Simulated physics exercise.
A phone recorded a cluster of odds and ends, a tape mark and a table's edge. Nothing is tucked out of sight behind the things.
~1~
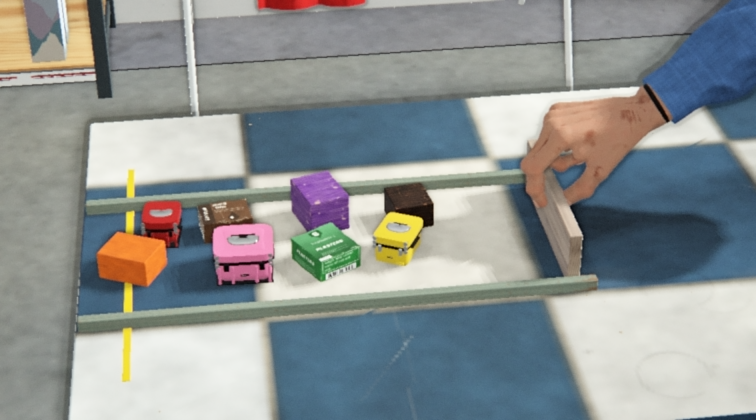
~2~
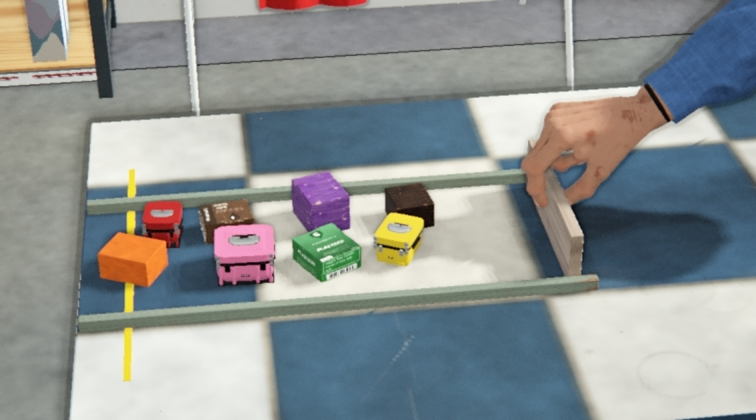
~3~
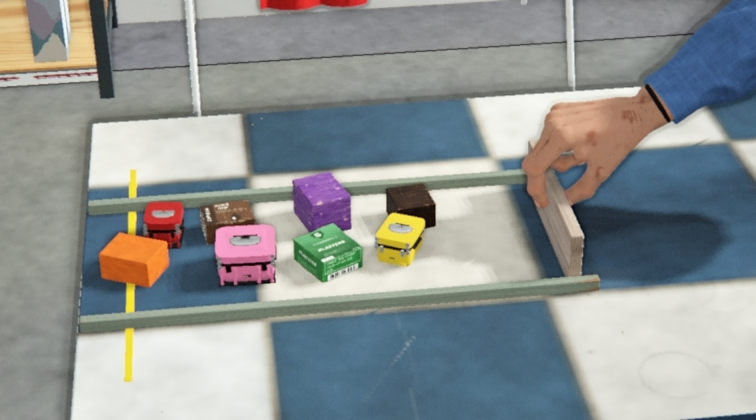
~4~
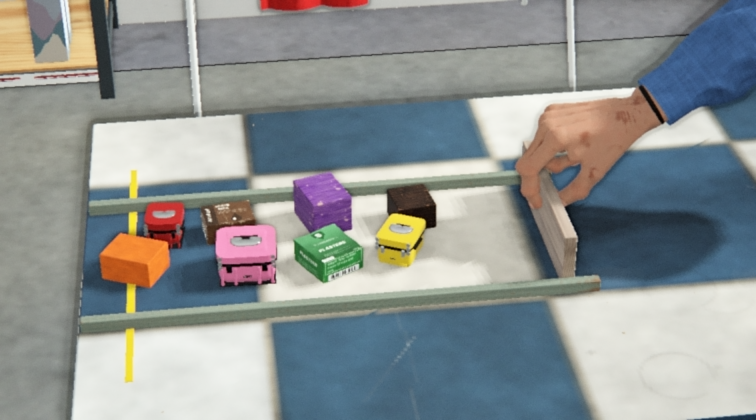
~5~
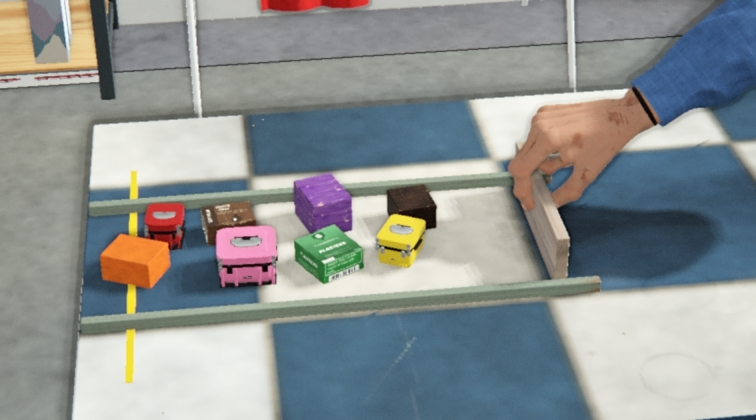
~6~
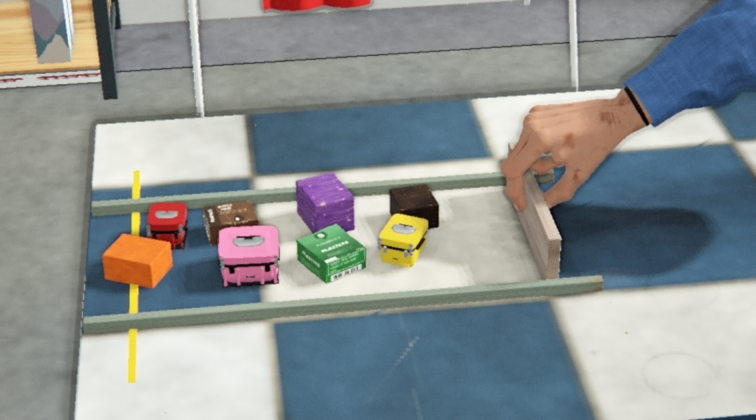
A hand slides a board slightly left between two rails toward several small colourful objects.
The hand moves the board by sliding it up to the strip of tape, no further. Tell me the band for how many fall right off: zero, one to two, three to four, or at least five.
I expect five or more drops over the end.
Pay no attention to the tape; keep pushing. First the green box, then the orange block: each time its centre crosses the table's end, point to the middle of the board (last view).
The middle is at (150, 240) when it's the green box, and at (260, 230) when it's the orange block.
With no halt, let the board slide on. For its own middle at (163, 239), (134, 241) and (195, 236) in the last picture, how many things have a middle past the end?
Result per place: 4; 6; 4.
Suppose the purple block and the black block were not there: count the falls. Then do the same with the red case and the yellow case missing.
The first try gives 4, the second gives 4.
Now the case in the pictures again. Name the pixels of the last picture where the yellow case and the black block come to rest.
About (115, 267), and about (114, 230).
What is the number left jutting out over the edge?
0 overhanging.
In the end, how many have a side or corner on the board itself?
Looks like 2 of them, all told.
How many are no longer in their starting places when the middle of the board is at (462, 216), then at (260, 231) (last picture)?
I get 0 at the one place and 8 at the other.
A little later, none off yet; orange block at rest near (138, 260); red case at rest near (168, 227); brown box at rest near (231, 223).
Next, none off yet; orange block shifted about its own width near (97, 266); red case shifted about its own width near (114, 231); brown box shifted about its own width near (157, 227).
When it is over, the number that fall off is five or more; down, purple block, green box, pink case, brown box, red case and orange block.
